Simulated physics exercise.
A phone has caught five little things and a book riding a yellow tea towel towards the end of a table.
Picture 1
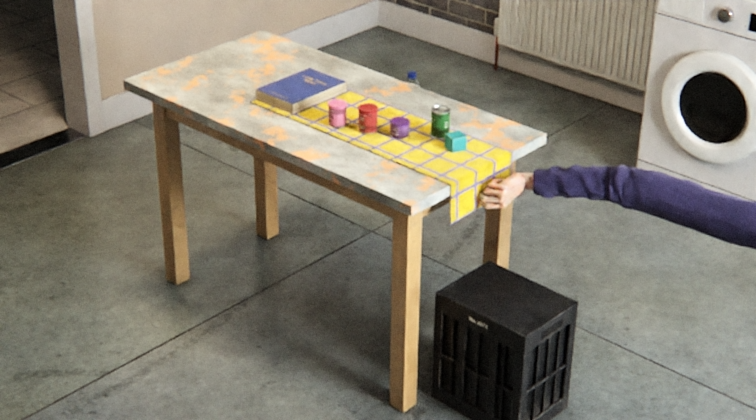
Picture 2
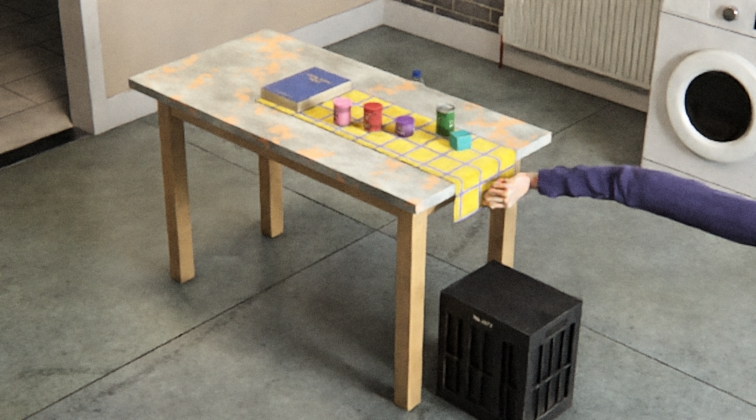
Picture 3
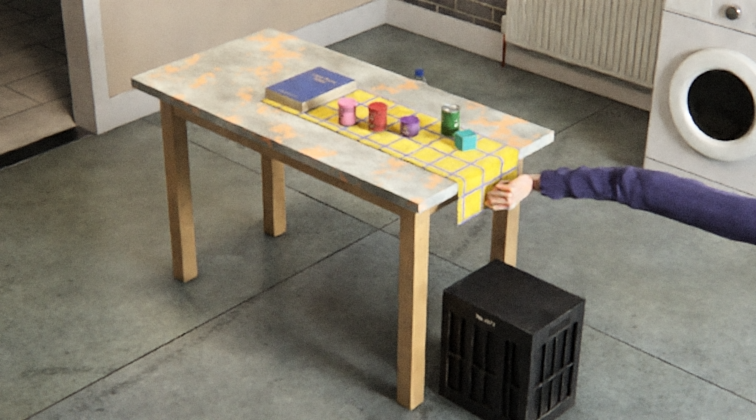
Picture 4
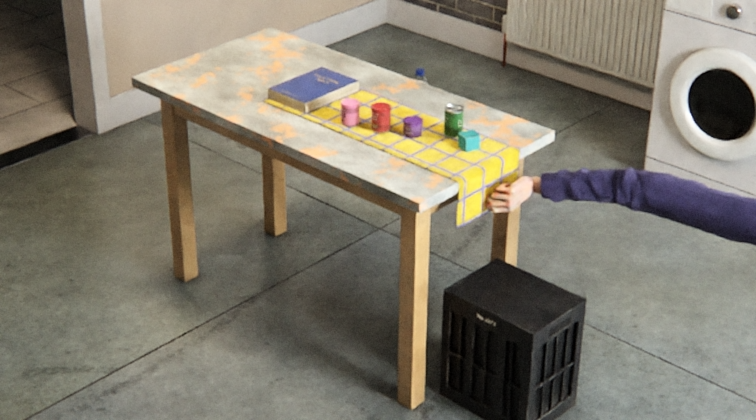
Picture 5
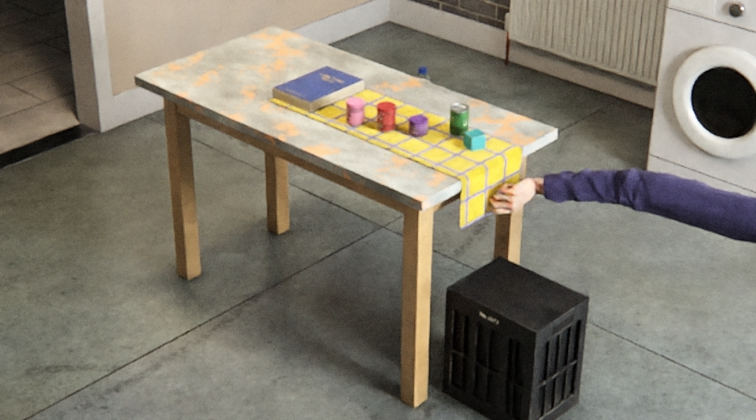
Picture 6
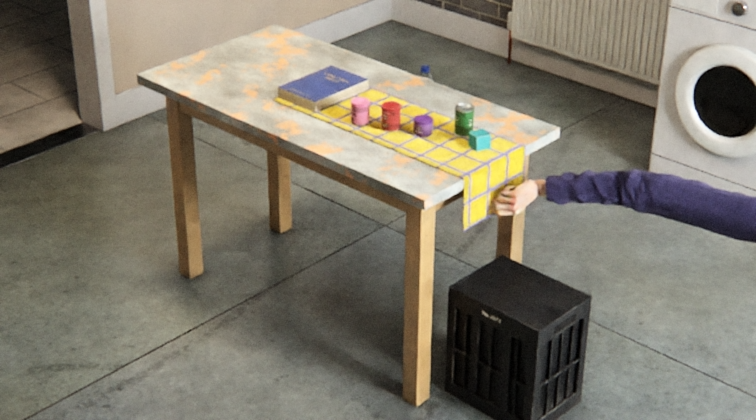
Yellow checked cloth creeping right along a tabletop, a hand tugging its hanging end, carrying a blue book and five small items.
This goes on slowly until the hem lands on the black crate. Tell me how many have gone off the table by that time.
Count: Two.
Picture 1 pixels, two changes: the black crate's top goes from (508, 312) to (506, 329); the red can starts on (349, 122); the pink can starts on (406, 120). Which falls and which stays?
The red can stays put; the pink can stays put.
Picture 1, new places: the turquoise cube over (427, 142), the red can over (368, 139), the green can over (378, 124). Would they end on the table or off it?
Result - turquoise cube: Down; red can: Still up; green can: Still up.
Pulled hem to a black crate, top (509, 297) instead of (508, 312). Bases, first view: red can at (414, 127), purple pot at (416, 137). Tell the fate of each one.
As for the red can, it holds its spot; as for the purple pot, it holds its spot.
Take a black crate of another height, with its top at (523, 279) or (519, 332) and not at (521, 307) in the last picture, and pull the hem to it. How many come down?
We'd get 1 in the first case and 3 in the second.
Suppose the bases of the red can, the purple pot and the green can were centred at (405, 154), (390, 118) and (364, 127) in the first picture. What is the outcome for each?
The red can ends up off; the purple pot stays put; the green can stays put.
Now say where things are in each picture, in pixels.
In the first frame, hem (450, 225); turquoise cube (456, 135); green can (441, 109); purple pot (400, 121); red can (368, 107); pink can (337, 103); top of the crate (508, 312).
In the second frame, hem (453, 223); turquoise cube (461, 133).
In the third frame, hem (458, 226); green can (451, 108).
In the fourth frame, hem (456, 227); purple pot (413, 120); top of the crate (516, 310).
In the fifth frame, hem (460, 229); red can (386, 105).
In the sixth frame, hem (463, 232); turquoise cube (480, 133); green can (465, 107); purple pot (423, 119); red can (391, 105); pink can (360, 101).
Early on, hem near (492, 250); turquoise cube gone.
Midway, hem on the crate; turquoise cube and green can gone.
Finally, hem on the crate; turquoise cube and green can gone. It carries off two.
